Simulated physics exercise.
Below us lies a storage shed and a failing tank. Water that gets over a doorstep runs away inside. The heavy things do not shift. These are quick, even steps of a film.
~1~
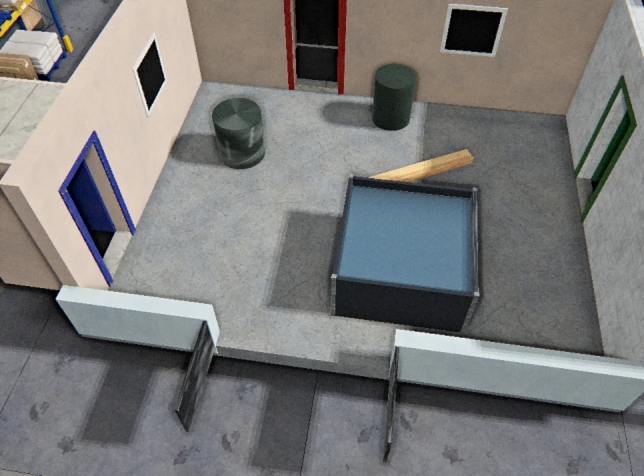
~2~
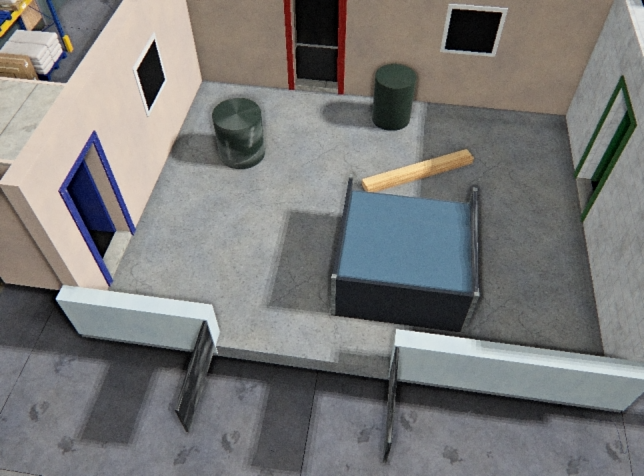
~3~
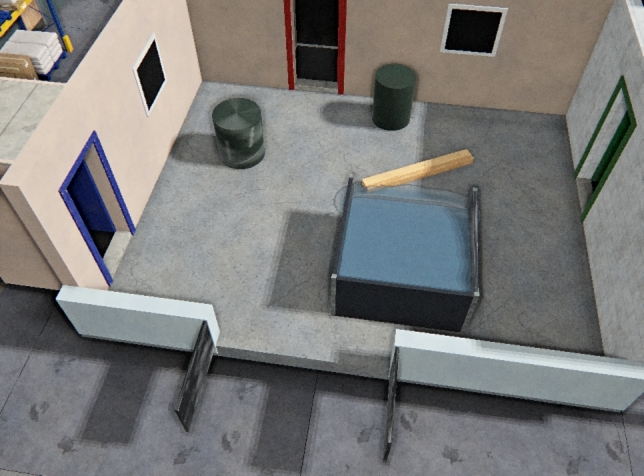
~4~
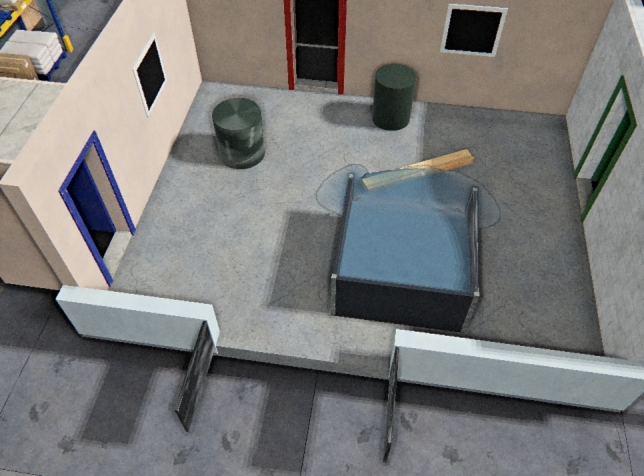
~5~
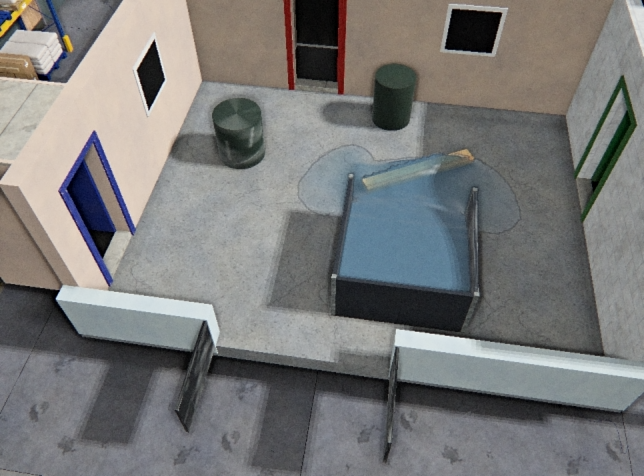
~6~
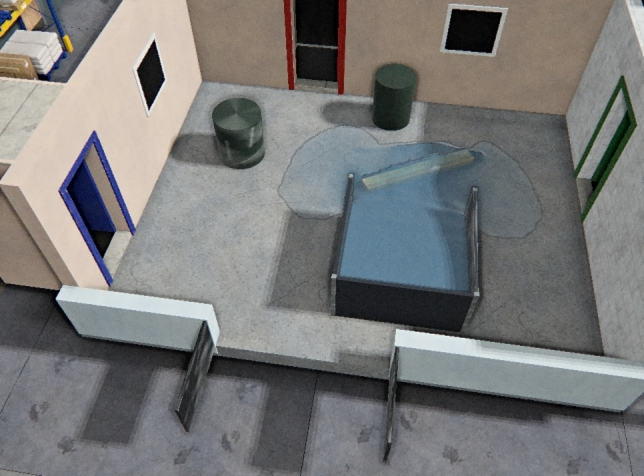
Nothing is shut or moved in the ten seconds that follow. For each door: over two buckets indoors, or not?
One by one: The red door takes more than that; the blue door stays under that; the green door takes more than that.
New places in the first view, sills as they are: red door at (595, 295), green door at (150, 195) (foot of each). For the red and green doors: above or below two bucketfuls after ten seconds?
The red door holds, the green door stays under.
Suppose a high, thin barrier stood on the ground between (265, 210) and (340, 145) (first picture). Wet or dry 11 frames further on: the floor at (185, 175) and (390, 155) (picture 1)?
One after the other: Free of water, flooded.
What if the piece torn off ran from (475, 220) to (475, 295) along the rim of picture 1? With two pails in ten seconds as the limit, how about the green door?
In short: The green one floods.
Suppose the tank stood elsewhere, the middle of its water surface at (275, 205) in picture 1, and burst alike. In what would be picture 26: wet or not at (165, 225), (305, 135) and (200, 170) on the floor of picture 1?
In that order: Covered, flooded, awash.
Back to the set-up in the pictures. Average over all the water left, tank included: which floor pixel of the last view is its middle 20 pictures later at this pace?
Close to (410, 162).
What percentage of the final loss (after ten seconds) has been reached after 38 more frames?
Some 55 per cent.
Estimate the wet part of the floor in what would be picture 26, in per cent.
Some 60 per cent.
A moment on, water covers 40 % of the floor; the red door wet at the sill, nothing in, the blue door not reached, the green door wet at the sill, nothing in.
Next, water covers 45 % of the floor; the red door over two buckets in, the blue door not reached, the green door wet at the sill, nothing in.
Then, water covers 60 % of the floor; the red door far over two buckets in, the blue door not reached, the green door over two buckets in.
Later, water covers 90 % of the floor; the red door far over two buckets in, the blue door wet at the sill, nothing in, the green door far over two buckets in.
In the end, water covers 95 % of the floor; the red door far over two buckets in, the blue door under two buckets in, the green door far over two buckets in.
